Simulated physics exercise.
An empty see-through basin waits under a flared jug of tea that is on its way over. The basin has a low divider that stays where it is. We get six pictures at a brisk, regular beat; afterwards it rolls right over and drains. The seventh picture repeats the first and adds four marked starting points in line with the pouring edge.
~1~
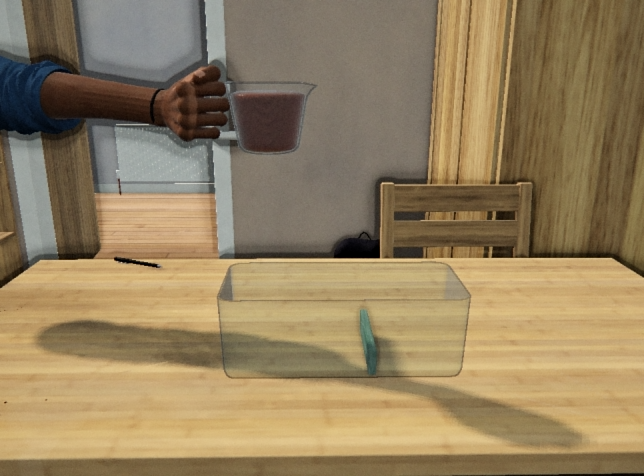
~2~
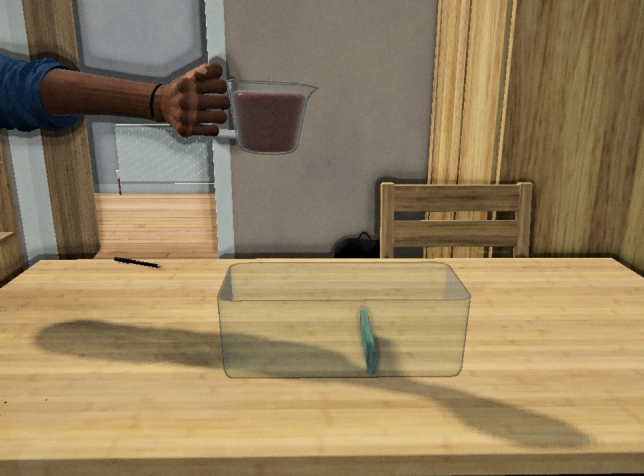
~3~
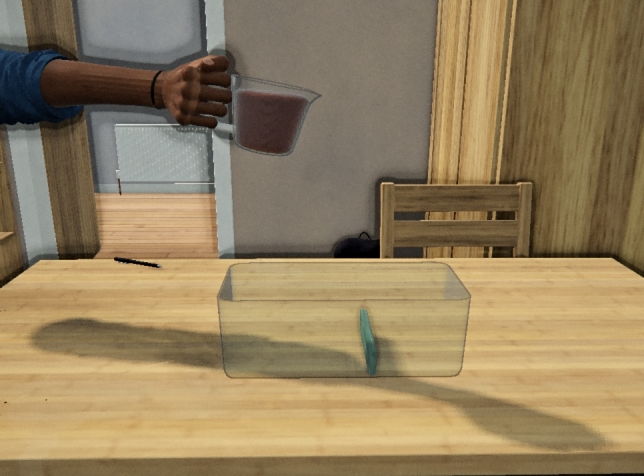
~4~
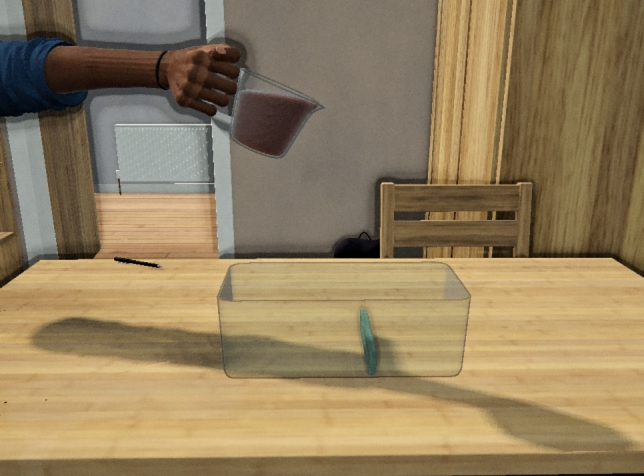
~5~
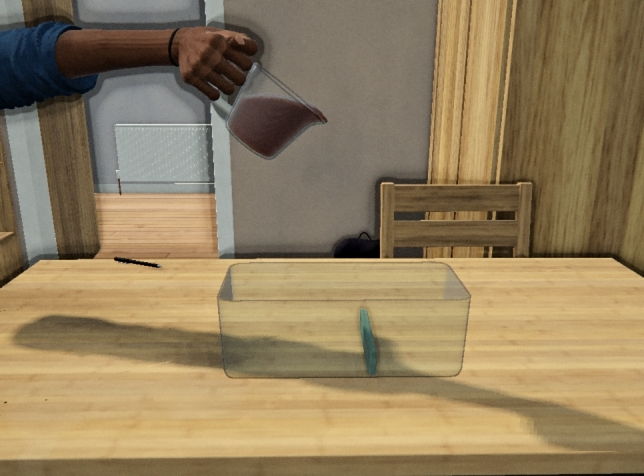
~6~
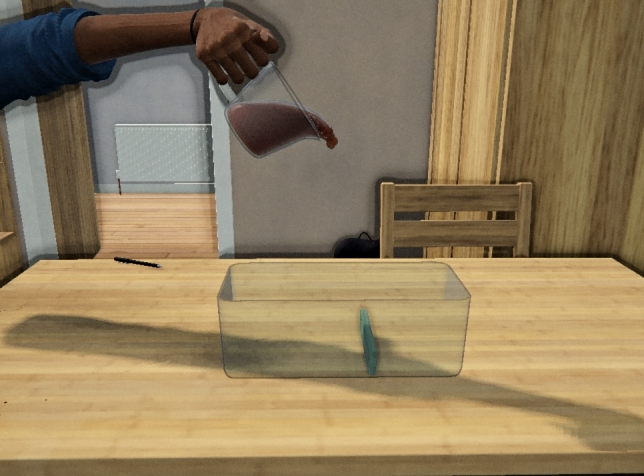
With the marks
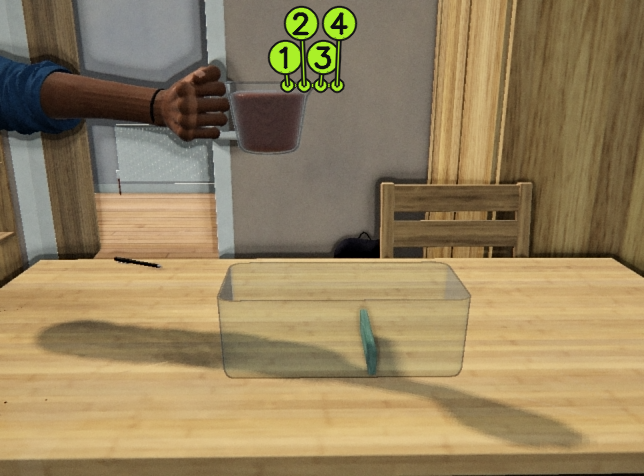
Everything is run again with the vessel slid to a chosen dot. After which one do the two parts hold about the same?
4 beats the others.
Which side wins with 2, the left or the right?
More ends on the left.
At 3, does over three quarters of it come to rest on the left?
No, it does not.
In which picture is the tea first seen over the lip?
In picture 5.
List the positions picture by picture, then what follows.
Upright, lip at (317, 85); basin from (224, 375) to (461, 373); top of the wall at (368, 329); nothing has left yet.
Tipped about 3°, lip at (318, 87); nothing has left yet.
Tipped about 11°, lip at (322, 95); nothing has left yet.
Tipped about 23°, lip at (325, 107); nothing has left yet.
Tipped about 39°, lip at (325, 123); tea is over the lip, down to (325, 123).
Tipped about 56°, lip at (320, 140); tea is over the lip, down to (331, 148).
On the marked copy, 1 at (287, 85); 2 at (304, 85); 3 at (320, 85); 4 at (337, 85).
If 1 is chosen, about 79 % ends left of the wall and 11 % right of it; 10 % is lost outside.
If 2 is chosen, about 74 % ends left of the wall and 15 % right of it; 11 % is lost outside.
If 3 is chosen, about 62 % ends left of the wall and 30 % right of it; 8 % is lost outside.
If 4 is chosen, about 50 % ends left of the wall and 43 % right of it; 8 % is lost outside.
